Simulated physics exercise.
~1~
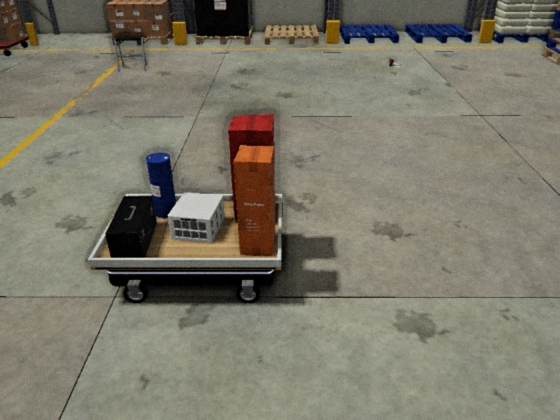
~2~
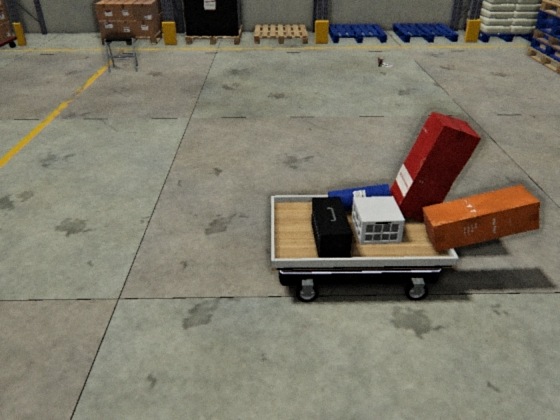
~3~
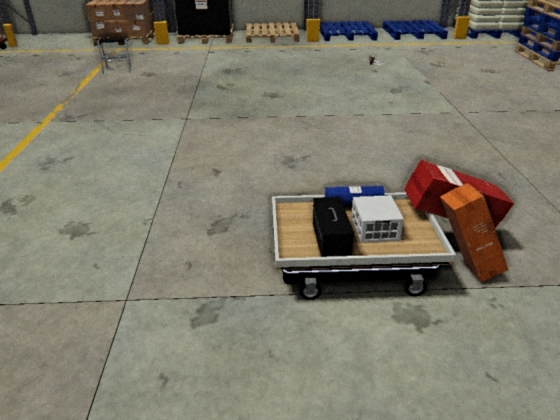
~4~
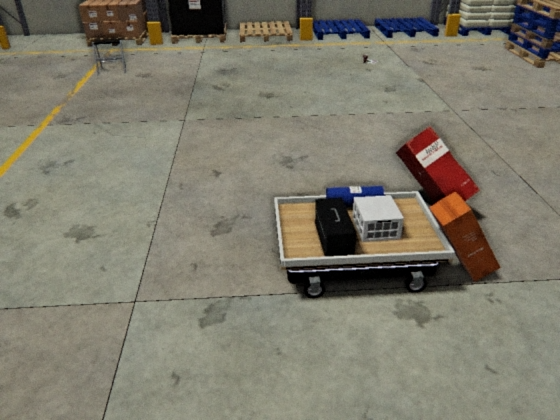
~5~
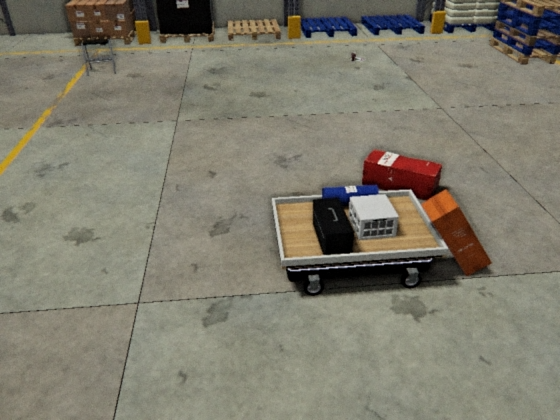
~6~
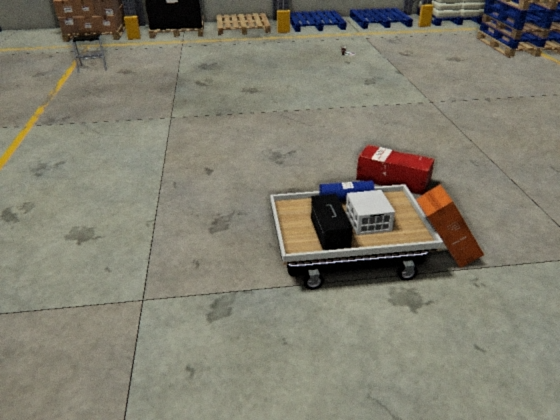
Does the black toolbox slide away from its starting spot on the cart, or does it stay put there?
It slides away from its starting spot, shifting a little to the right along the deck. It is still on the cart at the end.
